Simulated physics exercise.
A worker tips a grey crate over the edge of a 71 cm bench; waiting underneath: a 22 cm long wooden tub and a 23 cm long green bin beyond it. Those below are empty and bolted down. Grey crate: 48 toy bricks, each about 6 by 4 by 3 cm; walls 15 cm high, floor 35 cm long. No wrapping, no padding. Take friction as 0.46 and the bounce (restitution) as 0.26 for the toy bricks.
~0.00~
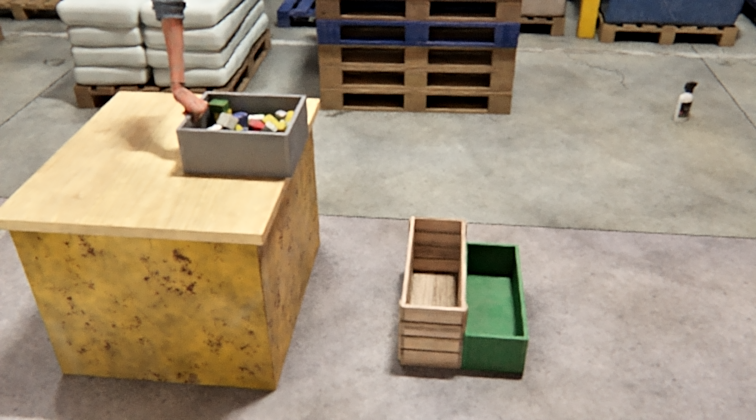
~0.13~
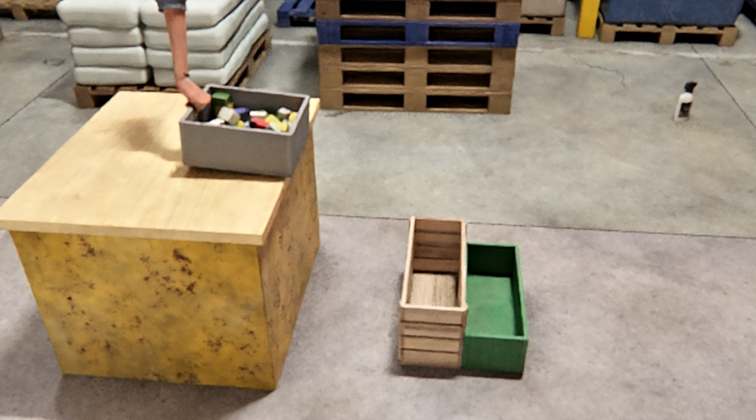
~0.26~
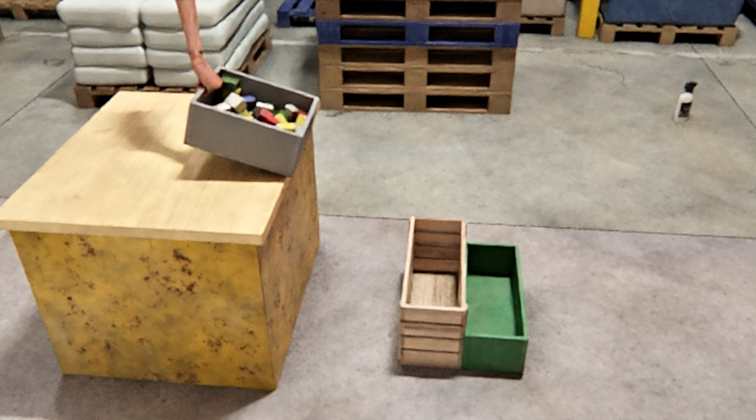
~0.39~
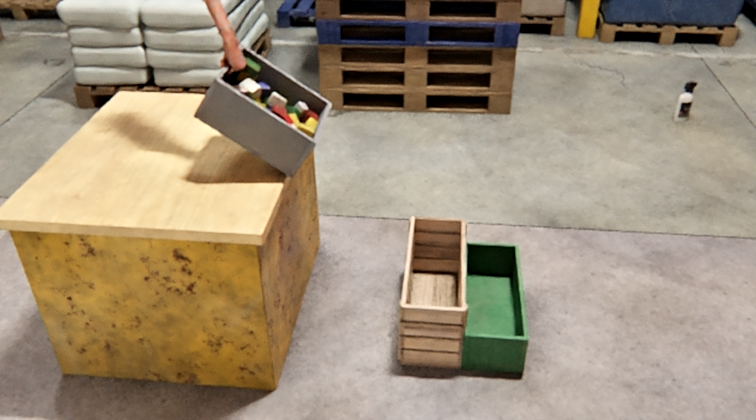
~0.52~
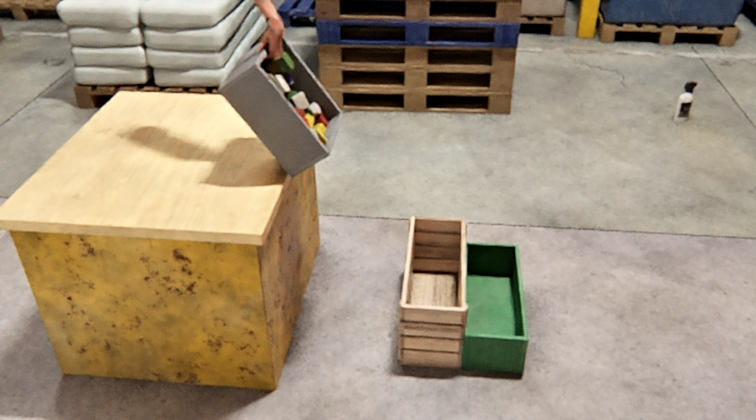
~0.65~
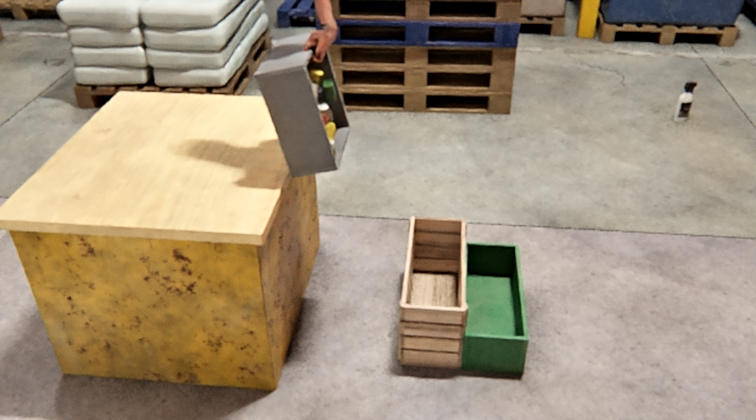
In a warehouse with a concrete floor, seen from a raised, fixed viewpoint, stacked white sacks and wooden pallets stand at the back. A grey crate of colourful toy bricks sits on a pale-topped, yellow-sided bench at left, with a wooden tub and a green bin on the floor to the right. A hand lifts the crate's left end, tilting it rightward at the bench's edge until it stands steeply, bricks still inside.
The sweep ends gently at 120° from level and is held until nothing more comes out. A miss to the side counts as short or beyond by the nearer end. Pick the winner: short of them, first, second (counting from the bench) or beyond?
The biggest part goes to the ground short of both.
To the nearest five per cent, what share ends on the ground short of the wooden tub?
Some 70 per cent of them.
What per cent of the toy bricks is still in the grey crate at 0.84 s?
Some 90 per cent.
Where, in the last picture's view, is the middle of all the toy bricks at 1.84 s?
Around (393, 305).
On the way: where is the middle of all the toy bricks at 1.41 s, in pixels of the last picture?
At about (388, 301).
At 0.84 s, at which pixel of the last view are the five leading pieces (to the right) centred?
Around (373, 157).
After 0.84 s, tilt 103°; 42 still in the grey crate and 6 in the air.
After 1.08 s, tilt 120°; 24 still in the grey crate, 6 in the wooden tub and 18 in the air.
After 1.41 s, tilt 120°; 3 still in the grey crate, 15 in the wooden tub, 19 on the ground short of the wooden tub and 11 in the air.
When it is over (at 1.84 s), 15 in the wooden tub and 33 on the ground short of the wooden tub.
